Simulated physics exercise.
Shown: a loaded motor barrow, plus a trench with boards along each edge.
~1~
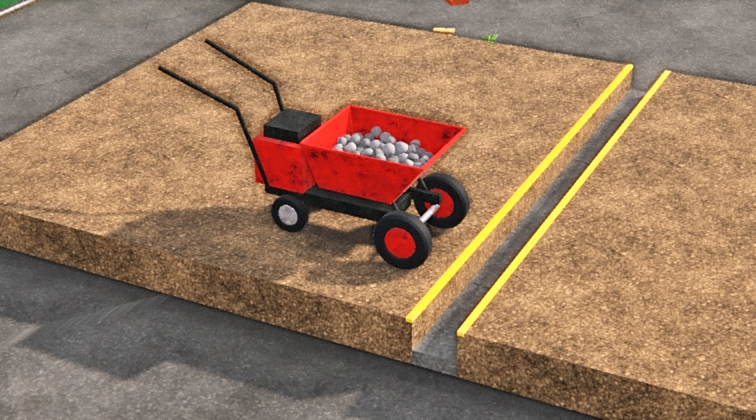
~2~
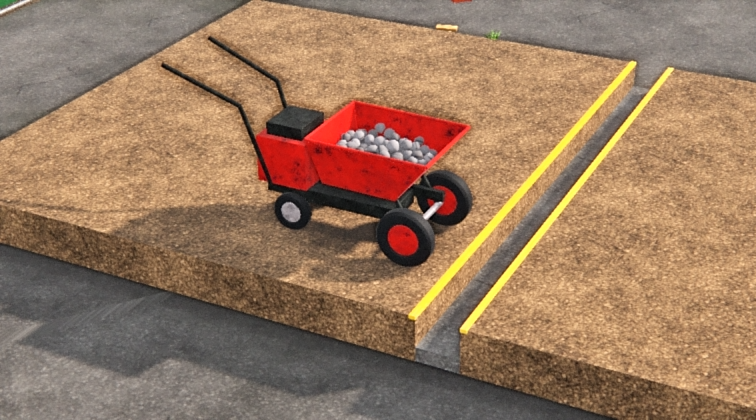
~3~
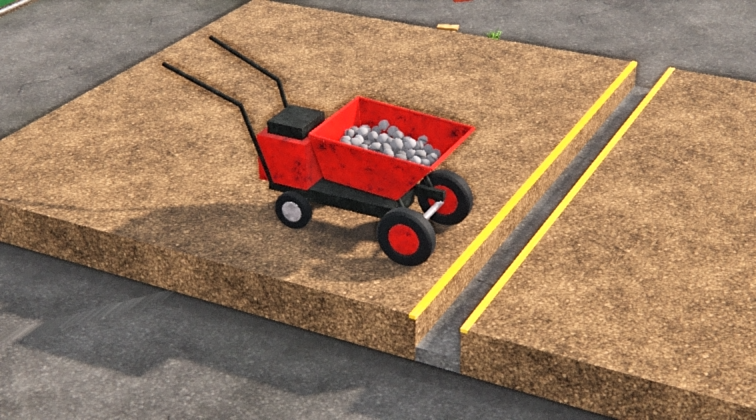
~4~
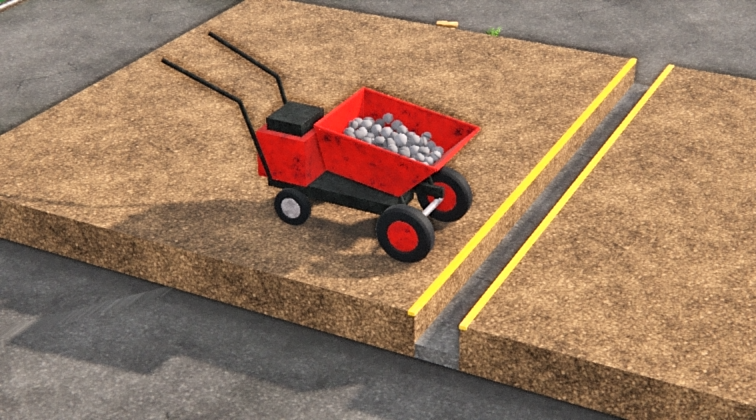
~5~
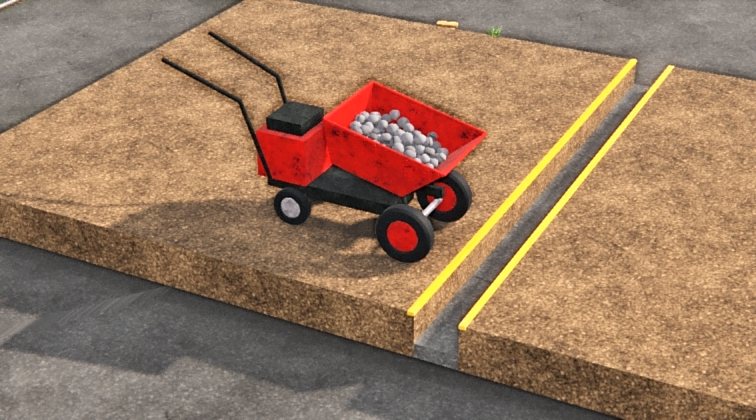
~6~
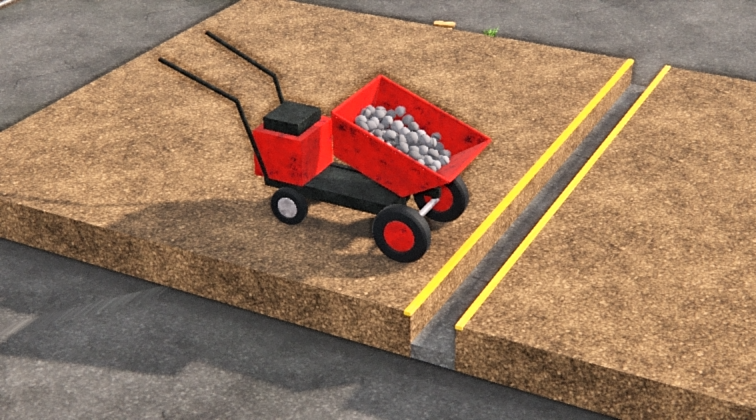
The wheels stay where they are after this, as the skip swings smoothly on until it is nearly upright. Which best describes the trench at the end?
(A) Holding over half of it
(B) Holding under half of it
Option B: Holding under half of it.
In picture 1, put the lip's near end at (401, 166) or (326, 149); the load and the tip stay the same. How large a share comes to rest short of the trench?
0 % and 70 %.
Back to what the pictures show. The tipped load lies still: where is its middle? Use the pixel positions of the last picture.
Roughly pixel (548, 266).
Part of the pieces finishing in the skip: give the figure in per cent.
I'd say close to 0 percent.
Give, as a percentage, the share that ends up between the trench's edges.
I'd estimate near 10 per cent.
Soon after the last picture, skip tipped steeply; all in the skip.
A little later, skip tipped right over; most in the skip; a stray few in or heaped over the trench; a small part beyond it; a stray few falling.
Later still, skip tipped right over; a small part in the skip; a stray few in or heaped over the trench; nearly all beyond it.
At rest, skip tipped right over; a small part in or heaped over the trench; nearly all beyond it.
